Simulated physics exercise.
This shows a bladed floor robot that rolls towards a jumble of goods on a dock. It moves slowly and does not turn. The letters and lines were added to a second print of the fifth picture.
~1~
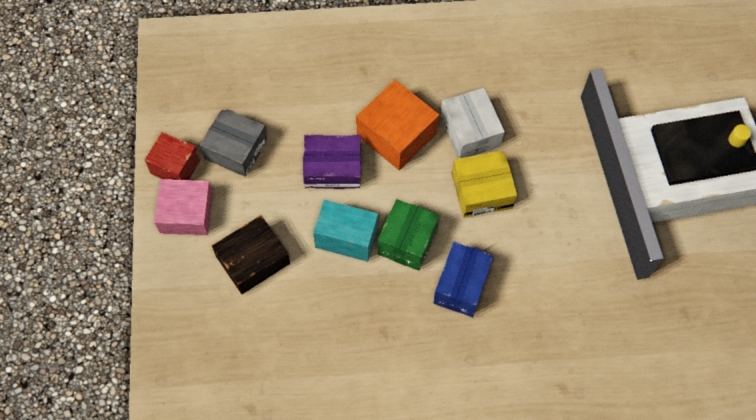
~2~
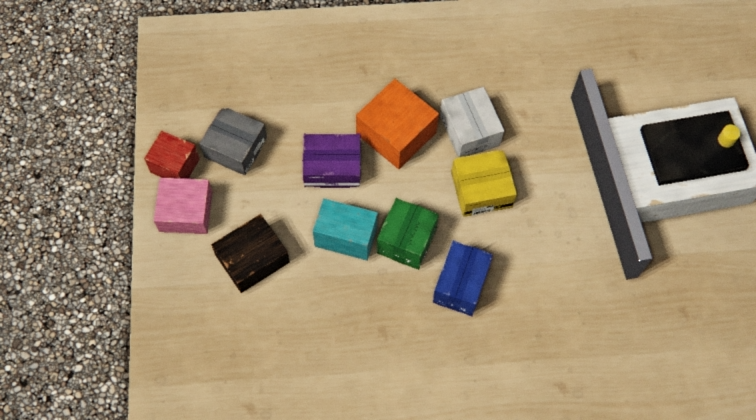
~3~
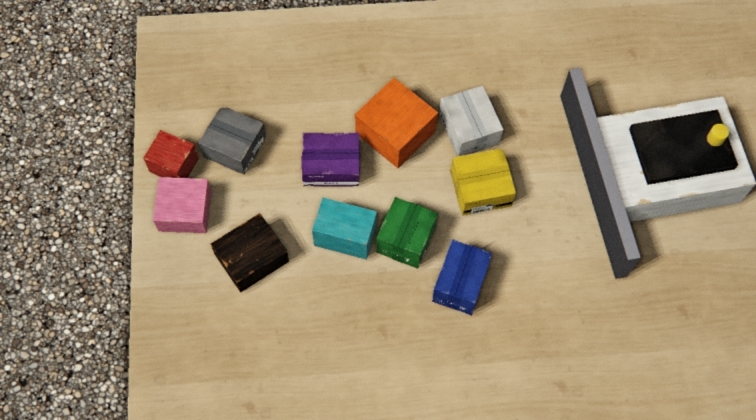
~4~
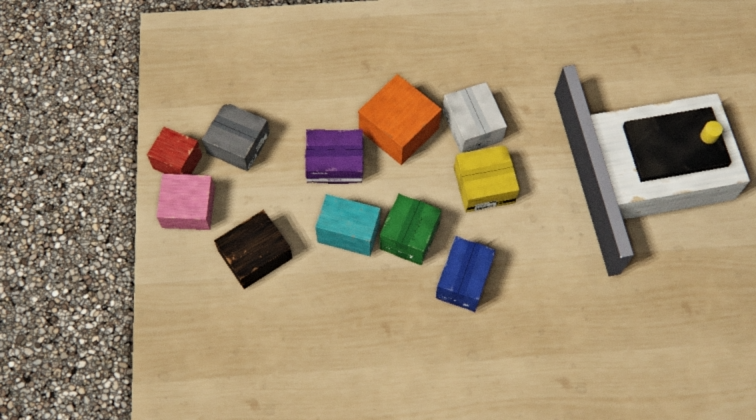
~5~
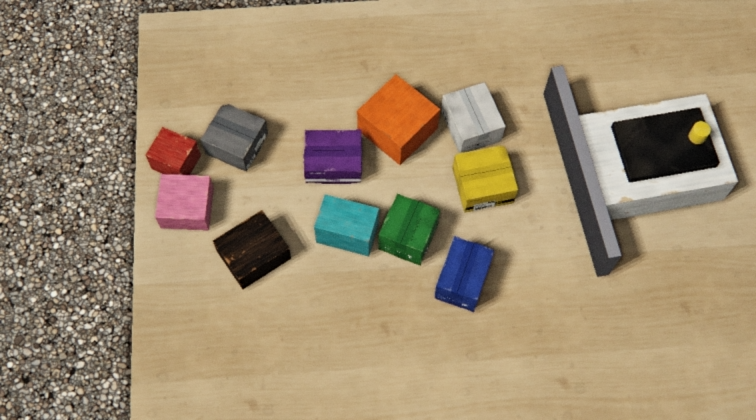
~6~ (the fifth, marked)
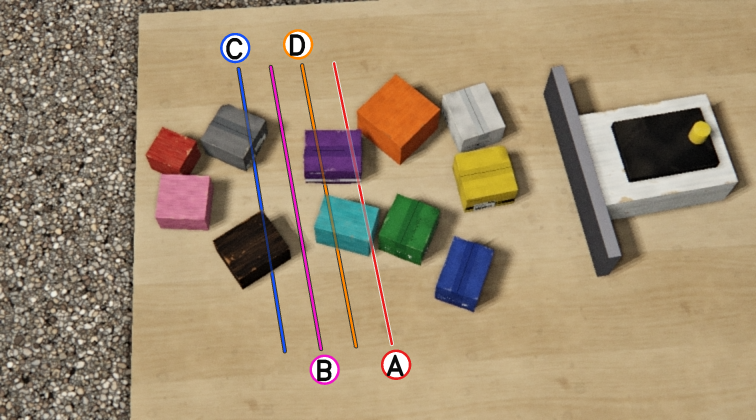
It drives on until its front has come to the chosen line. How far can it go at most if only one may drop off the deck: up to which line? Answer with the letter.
No farther than B.
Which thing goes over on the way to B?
It is the red crate.
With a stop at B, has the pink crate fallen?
By then, no.
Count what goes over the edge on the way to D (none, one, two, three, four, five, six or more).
The count is none.
On the marked copy, A at (361, 196); B at (294, 200); C at (260, 202); D at (327, 198).
Following B. Soon after the start, robot (556, 151); orange crate (370, 117); white box (434, 120).
Later, robot (452, 158); red crate (169, 158); grey parcel (220, 140).
In the end, robot (372, 163); red crate over the edge; grey parcel (143, 141); one fallen.
As for the rest, A is within the limit but short; C drops two; D is within the limit but short.
